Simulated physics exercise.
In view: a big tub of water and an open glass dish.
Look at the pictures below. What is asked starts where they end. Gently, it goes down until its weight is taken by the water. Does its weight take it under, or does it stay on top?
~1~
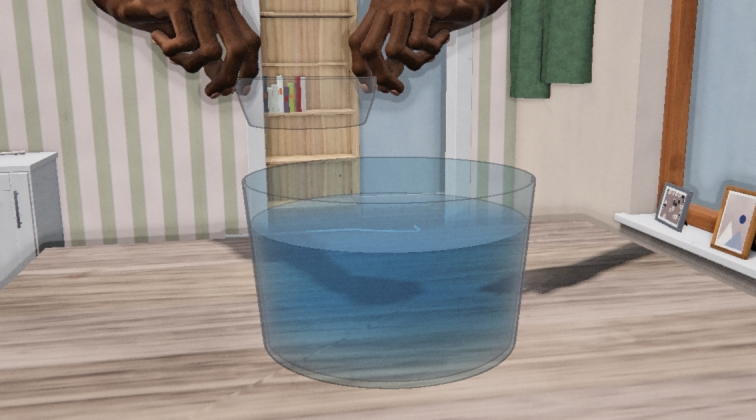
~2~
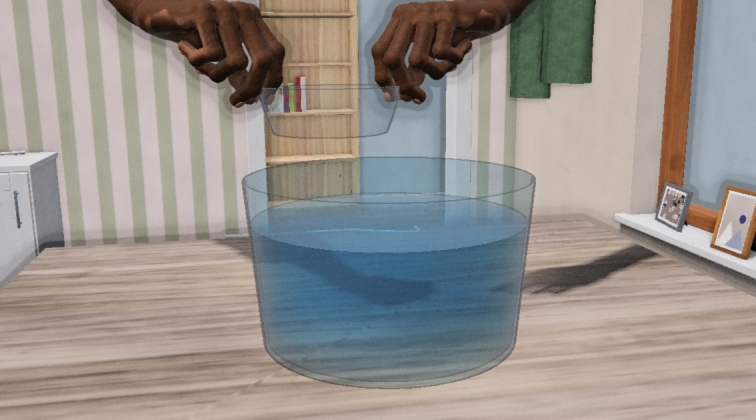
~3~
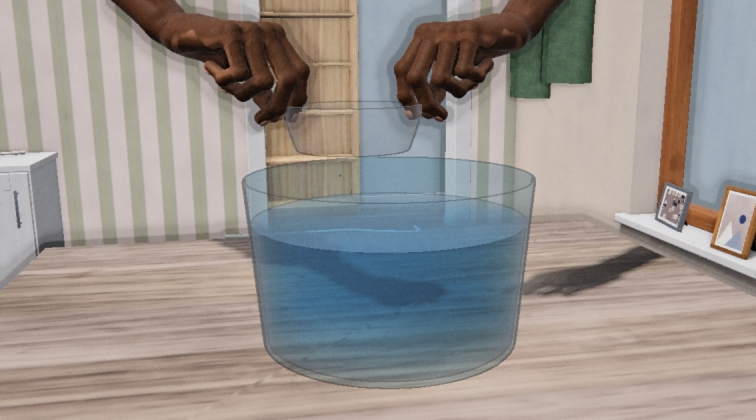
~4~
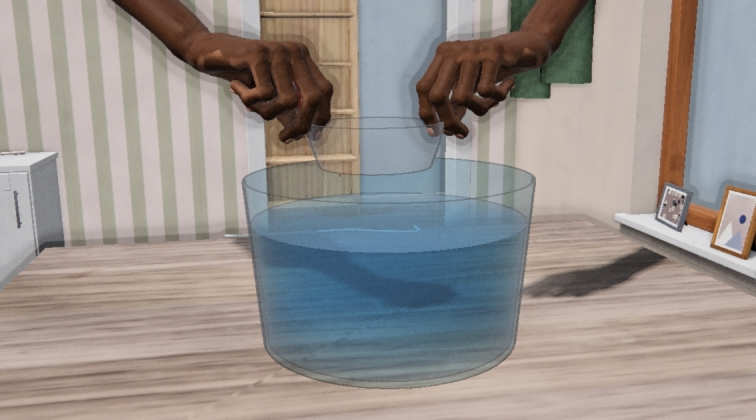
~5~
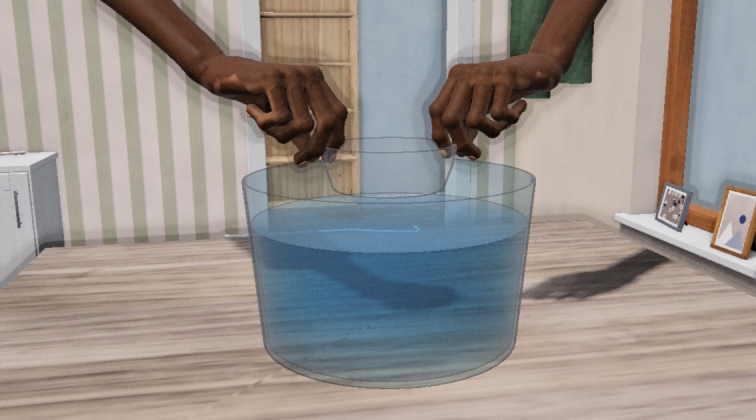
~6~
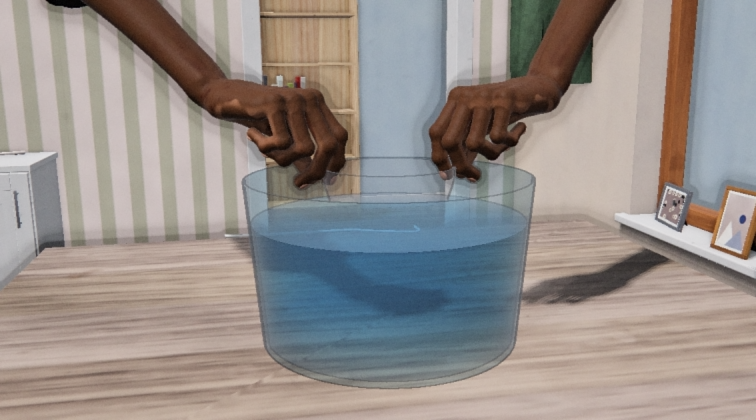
It stays on top.
Next, the dish dips into the water.
After that, it bobs and steadies.
Finally, the dish floats with about half of its side showing.
